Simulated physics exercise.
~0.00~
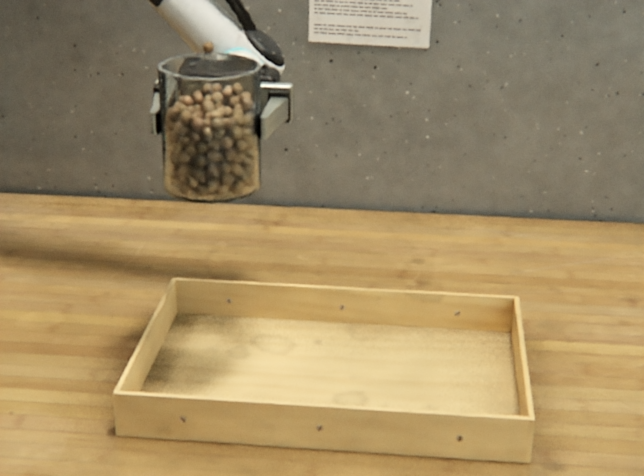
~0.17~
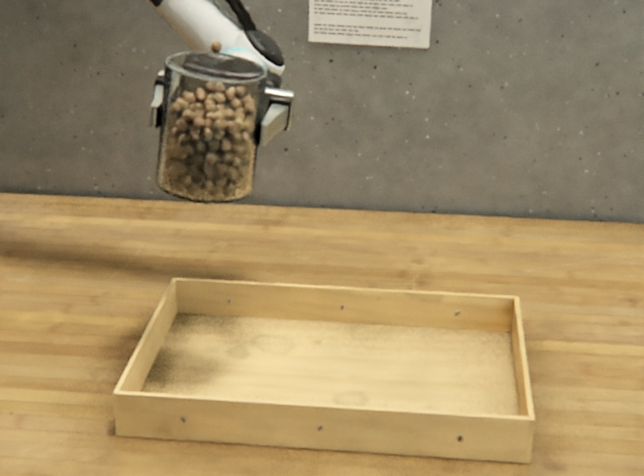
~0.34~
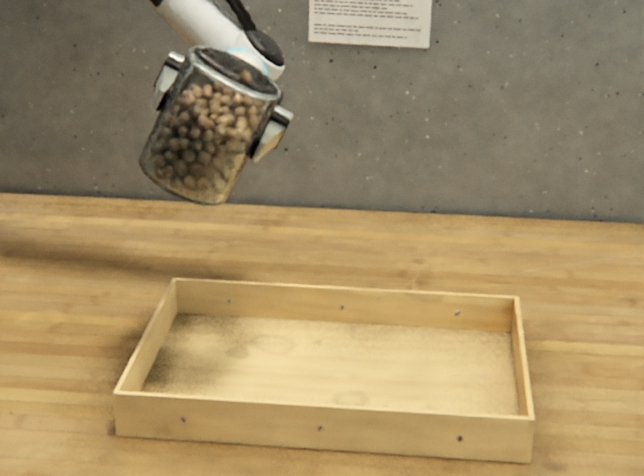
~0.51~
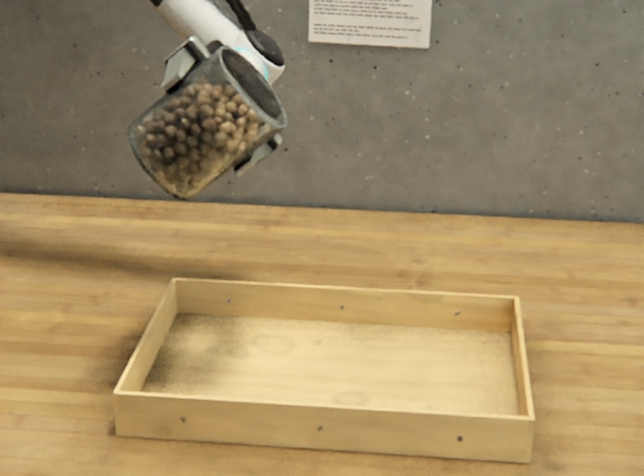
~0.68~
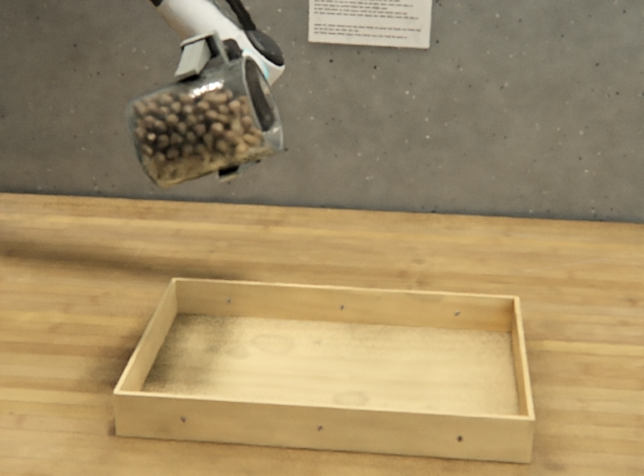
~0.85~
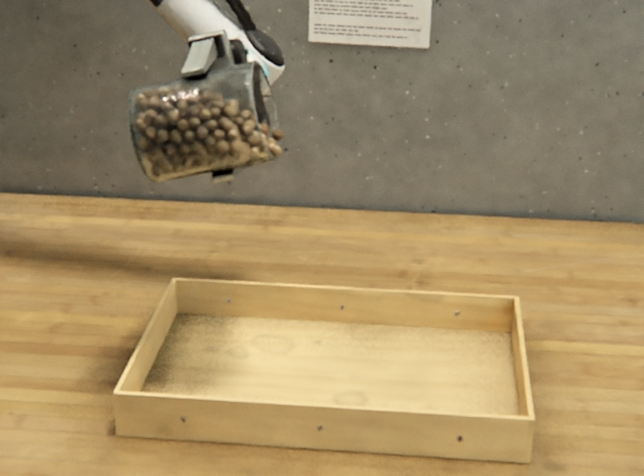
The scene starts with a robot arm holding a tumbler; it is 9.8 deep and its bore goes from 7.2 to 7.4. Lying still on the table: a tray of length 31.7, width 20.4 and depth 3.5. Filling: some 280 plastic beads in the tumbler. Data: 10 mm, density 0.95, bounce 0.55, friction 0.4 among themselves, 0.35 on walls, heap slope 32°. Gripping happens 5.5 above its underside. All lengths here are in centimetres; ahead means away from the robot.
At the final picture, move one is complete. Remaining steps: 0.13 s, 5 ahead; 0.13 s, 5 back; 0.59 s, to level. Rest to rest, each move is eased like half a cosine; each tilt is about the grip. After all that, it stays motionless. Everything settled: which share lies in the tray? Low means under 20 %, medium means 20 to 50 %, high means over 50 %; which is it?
It is medium.
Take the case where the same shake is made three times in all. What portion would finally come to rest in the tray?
I'd expect close to 70 per cent then.
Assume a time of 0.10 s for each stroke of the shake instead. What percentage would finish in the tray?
The share would be near 55 %.
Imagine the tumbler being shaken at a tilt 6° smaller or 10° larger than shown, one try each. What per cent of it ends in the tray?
First try near 25 %, second near 60 %.
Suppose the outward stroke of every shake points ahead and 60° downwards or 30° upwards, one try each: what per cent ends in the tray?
Result: Approx. 5 % and 50 %, one try each.
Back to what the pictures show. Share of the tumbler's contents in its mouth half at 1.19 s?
Close to 45 in a hundred.
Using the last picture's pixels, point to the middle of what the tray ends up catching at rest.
Approximately (393, 376) in pixels.
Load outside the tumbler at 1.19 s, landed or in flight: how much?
By then near 40 % is out.
After 1.19 s, tilted 73° forward, highest piece 23 above the table; 175 in the tumbler, 33 in the tray, 73 in flight or on a rim.
After 1.53 s, tilted 15° forward, highest piece 26 above the table; 170 in the tumbler, 107 in the tray, 3 on the table or floor, 1 in flight or on a rim.
After 1.90 s, level, highest piece 24 above the table; 170 in the tumbler, 108 in the tray, 3 on the table or floor.
After 2.95 s, level, highest piece 24 above the table; 170 in the tumbler, 108 in the tray, 3 on the table or floor.
At rest, 170 in the tumbler, 108 in the tray, 3 on the table or floor. That is 38 % in the tray.
